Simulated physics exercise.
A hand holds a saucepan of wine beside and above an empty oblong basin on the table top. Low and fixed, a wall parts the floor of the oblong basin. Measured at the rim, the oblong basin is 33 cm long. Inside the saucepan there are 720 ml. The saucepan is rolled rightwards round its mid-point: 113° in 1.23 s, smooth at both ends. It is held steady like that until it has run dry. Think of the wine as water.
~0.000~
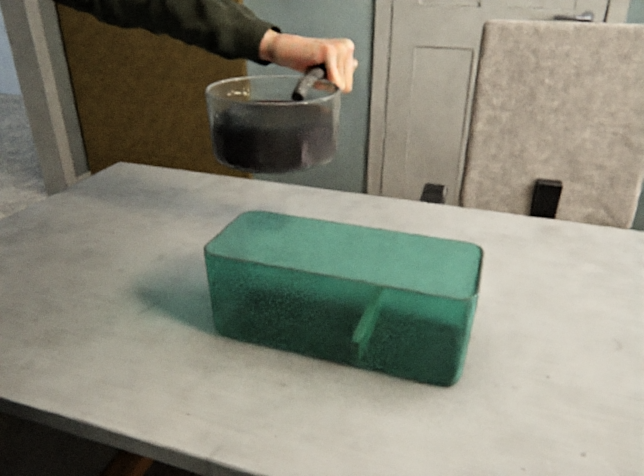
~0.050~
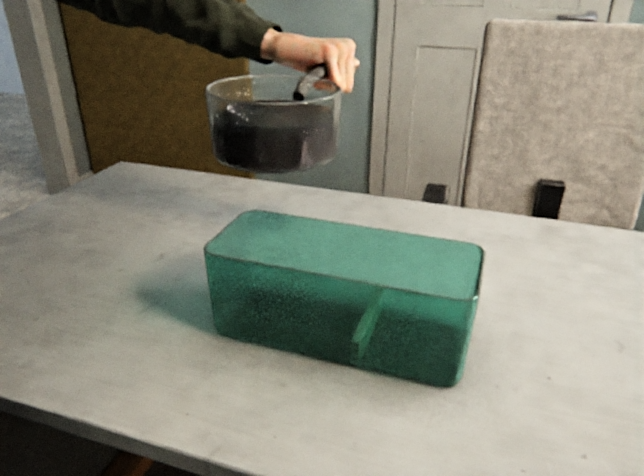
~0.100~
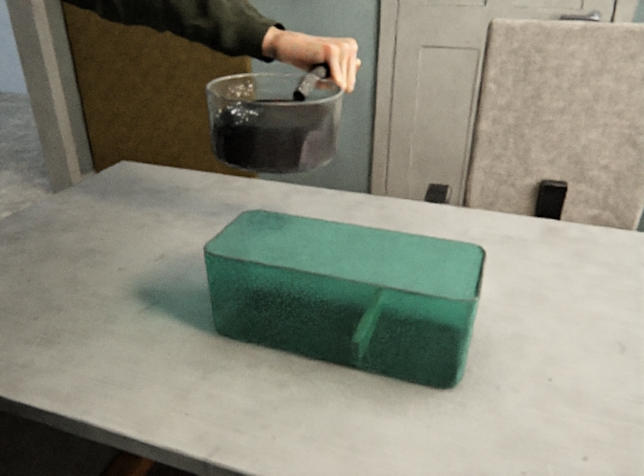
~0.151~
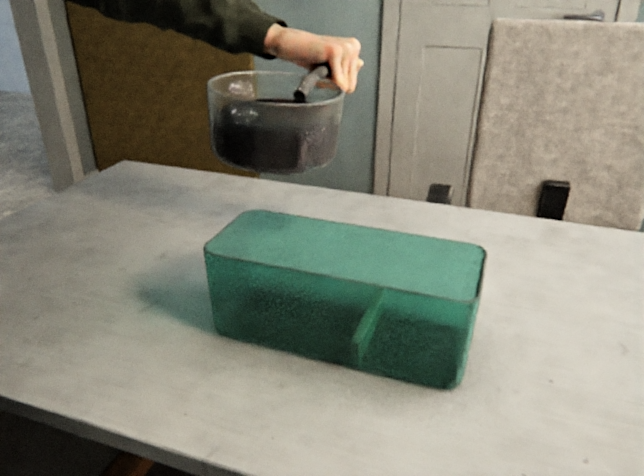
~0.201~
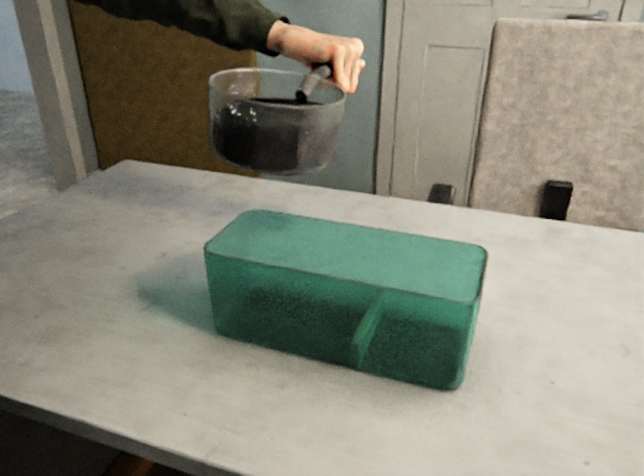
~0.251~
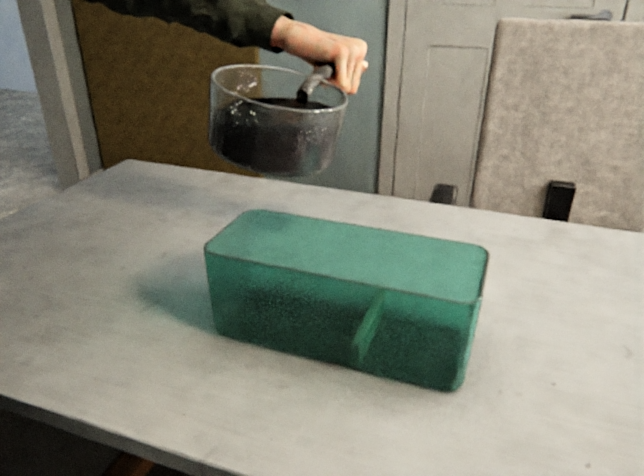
A pale grey table top fills a room with a panelled door and a light upholstered chair behind it, seen from slightly above. An empty translucent green oblong basin with a low wall across its floor sits on the table, and above its left part a dark-sleeved hand holds a clear saucepan of dark liquid. The saucepan starts level, then tilts slightly rightwards, while the view shifts very slightly.
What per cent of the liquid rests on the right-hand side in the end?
57 percent.
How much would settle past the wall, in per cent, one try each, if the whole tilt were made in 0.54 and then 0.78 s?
35 in a hundred, followed by 45 in a hundred.
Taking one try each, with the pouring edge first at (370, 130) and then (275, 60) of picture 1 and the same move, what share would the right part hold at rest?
Respectively 70 and 10 %.
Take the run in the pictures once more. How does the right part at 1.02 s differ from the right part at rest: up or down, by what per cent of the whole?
I'd say it shrinks by some 2.
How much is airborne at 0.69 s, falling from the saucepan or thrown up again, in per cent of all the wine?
Roughly 30 %.
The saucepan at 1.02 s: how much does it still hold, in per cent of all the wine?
Close to 10 in a hundred.
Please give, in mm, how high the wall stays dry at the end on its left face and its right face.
Roughly 20 mm on the left side and roughly 4 mm on the right.
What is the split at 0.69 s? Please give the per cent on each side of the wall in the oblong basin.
1 per cent left and 5 right, roughly.
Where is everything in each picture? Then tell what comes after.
Tilt 0°; pouring edge (337, 95); surface from (221, 109) to (335, 120); the oblong basin's rim runs from (225, 230) to (481, 272); the wall's top is at (368, 314), in the first picture.
Tilt 0°; pouring edge (337, 95); surface from (221, 108) to (335, 118), in the second picture.
Tilt 2°; pouring edge (338, 97); surface from (222, 107) to (336, 119), in the third picture.
Tilt 4°; pouring edge (340, 99); surface from (222, 106) to (337, 119), in the fourth picture.
Tilt 7°; pouring edge (341, 103); surface from (223, 106) to (337, 119), in the fifth picture.
Tilt 11°; pouring edge (343, 107); surface from (223, 105) to (339, 119), in the sixth picture.
After 0.69 s the tilt is 68° and 63 per cent is still to pour, 1 is left of the wall and 5 right of it.
After 1.02 s the tilt is 105° and 10 per cent is still to pour, 21 is left of the wall and 59 right of it.
After 1.36 s the tilt is 113° and 0 per cent is still to pour, 41 is left of the wall and 58 right of it.
After 1.73 s the tilt is 113° and 0 per cent is still to pour, 43 is left of the wall and 57 right of it.
In the end 43 per cent lies left of the wall, 57 right of it and 1 outside.
